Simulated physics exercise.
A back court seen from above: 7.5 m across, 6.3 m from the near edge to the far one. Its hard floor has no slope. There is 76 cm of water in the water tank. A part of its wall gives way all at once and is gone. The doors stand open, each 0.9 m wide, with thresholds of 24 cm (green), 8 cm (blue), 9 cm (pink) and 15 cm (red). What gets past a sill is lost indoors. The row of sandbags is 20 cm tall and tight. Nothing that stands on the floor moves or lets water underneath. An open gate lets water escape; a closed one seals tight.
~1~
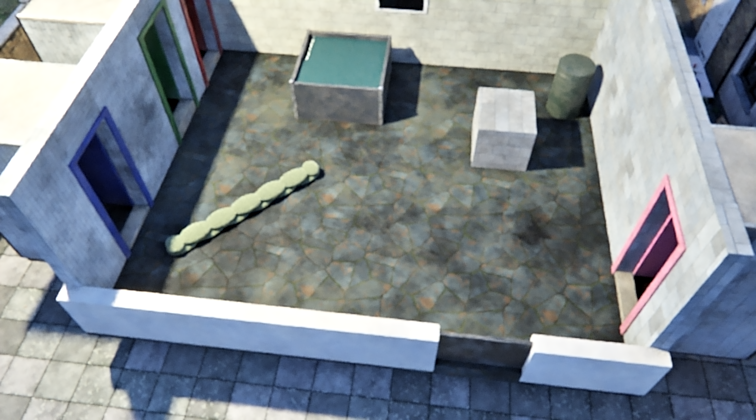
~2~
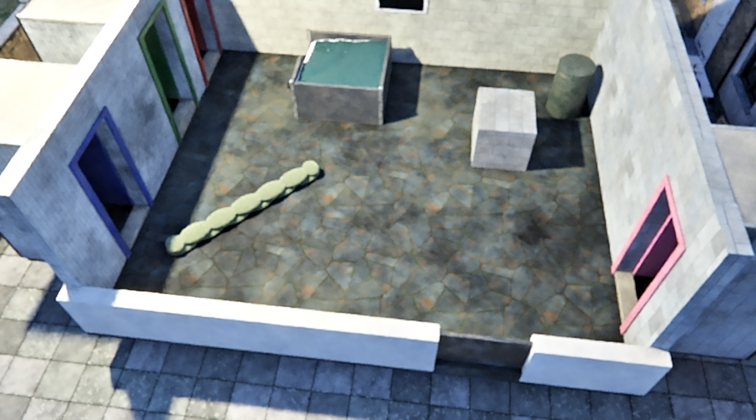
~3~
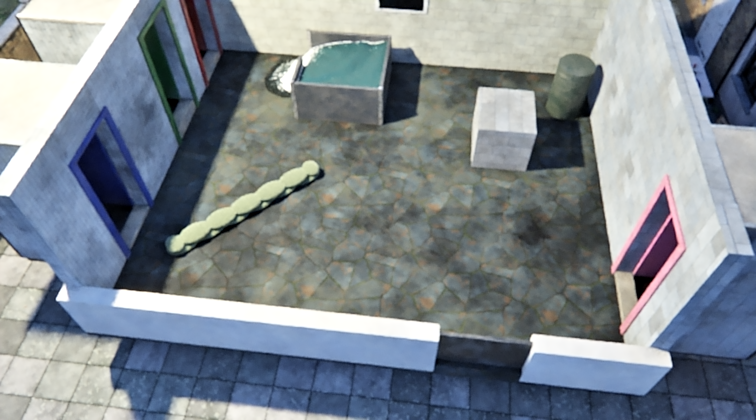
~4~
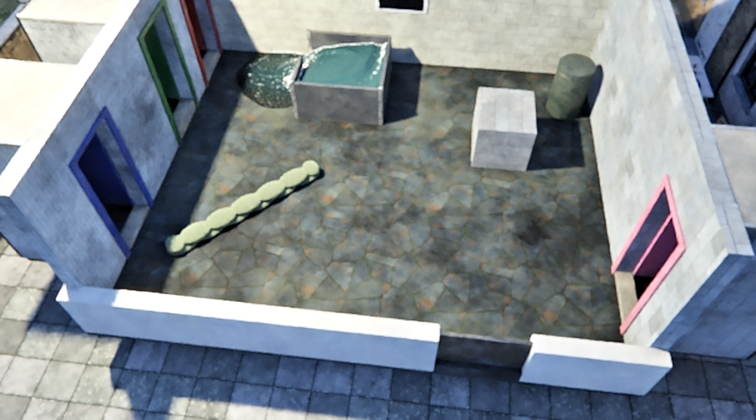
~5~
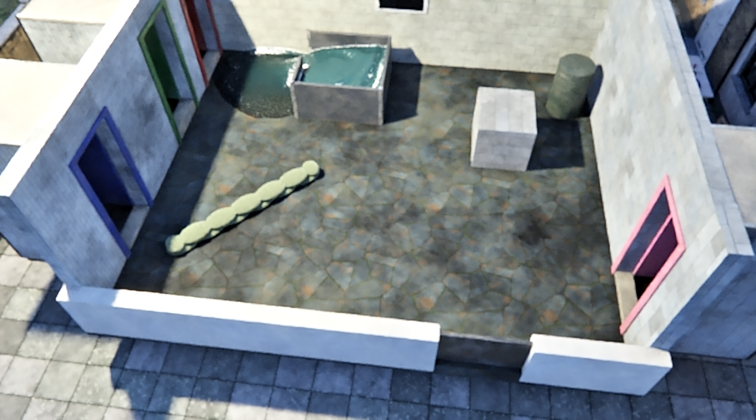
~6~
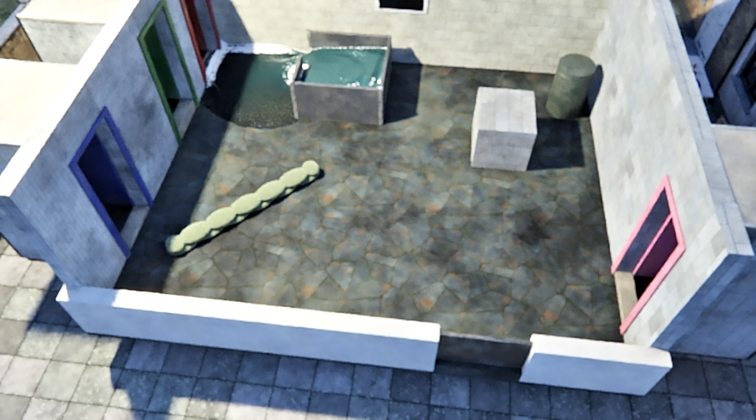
Water pours from the left side of a grey-walled tank at the back of a stone-paved court, seen from high above by a still camera. Blue, green and red doorframes line the left wall, with a pale green lumpy strip mid-floor, a whitish block and dark green barrel toward the right, and a pink-framed opening beyond. Foaming first, the water fans out leftward across the floor, darkening it and reaching the back-left corner.
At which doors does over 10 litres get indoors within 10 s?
The water let in: At the green door it keeps below the limit; at the blue door it goes over the limit; at the pink door it stays under the limit; at the red door it passes the limit.
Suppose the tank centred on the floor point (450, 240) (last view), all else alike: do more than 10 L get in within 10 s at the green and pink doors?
Against that limit: Green not over, pink below.
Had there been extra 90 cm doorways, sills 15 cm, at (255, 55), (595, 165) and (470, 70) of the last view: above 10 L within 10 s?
In turn: Past it, not over, not over.
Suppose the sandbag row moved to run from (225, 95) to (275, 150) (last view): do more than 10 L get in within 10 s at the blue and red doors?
Then: Blue under, red above.
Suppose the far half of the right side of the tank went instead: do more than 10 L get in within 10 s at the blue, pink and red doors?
Then: Blue under, pink below, red not over.
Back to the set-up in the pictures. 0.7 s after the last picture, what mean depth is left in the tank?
Some 47 cm.
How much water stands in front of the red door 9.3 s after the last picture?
Some 7.5 cm.
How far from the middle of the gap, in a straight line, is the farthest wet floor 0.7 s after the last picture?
Roughly 3.2 m.
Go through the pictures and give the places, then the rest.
The water tank at (343, 62) is whole and still, 76 cm deep, in the first frame.
Water pours out at (309, 68) and has run 0.5 m, to a hidden place; typically 9 cm deep outside, 76 cm at the water tank's back, in the second frame.
Water pours out at (309, 69) and has run 0.8 m, to (269, 82); typically 11 cm deep outside, 76 cm at the water tank's back, in the third frame.
Water pours out at (309, 70) and has run 1.4 m, to (241, 78); typically 7 cm deep outside, 69 cm at the water tank's back, in the fourth frame.
Water pours out at (309, 69) and has run 2.0 m, to (220, 65); typically 6 cm deep outside, 63 cm at the water tank's back, in the fifth frame.
Water pours out at (309, 69) and has run 2.2 m, to (213, 51); typically 6 cm deep outside, 66 cm at the water tank's back, in the sixth frame.
Then, 0.7 s after the last picture water covers 10 % of the floor and is deepest (47 cm) near (228, 60); green door 13 cm at the sill, 0 L in, blue door not reached, pink door not reached, red door 41 cm at the sill, 79 L in.
Then, 1.5 s after the last picture water covers 15 % of the floor and is deepest (36 cm) near (217, 65); green door 15 cm at the sill, 0 L in, blue door 2 cm at the sill, 0 L in, pink door not reached, red door 34 cm at the sill, 221 L in.
Then, 2.8 s after the last picture water covers 25 % of the floor and is deepest (28 cm) near (215, 70); green door 11 cm at the sill, 0 L in, blue door 4 cm at the sill, 0 L in, pink door not reached, red door 25 cm at the sill, 324 L in.
Then, 5.3 s after the last picture water covers 40 % of the floor and is deepest (16 cm) near (103, 311); green door 8 cm at the sill, 0 L in, blue door 14 cm at the sill, 28 L in, pink door not reached, red door 14 cm at the sill, 368 L in.
Then, 9.3 s after the last picture water covers 75 % of the floor and is deepest (10 cm) near (103, 311); green door 5 cm at the sill, 0 L in, blue door 8 cm at the sill, 53 L in, pink door not reached, red door 8 cm at the sill, 368 L in.
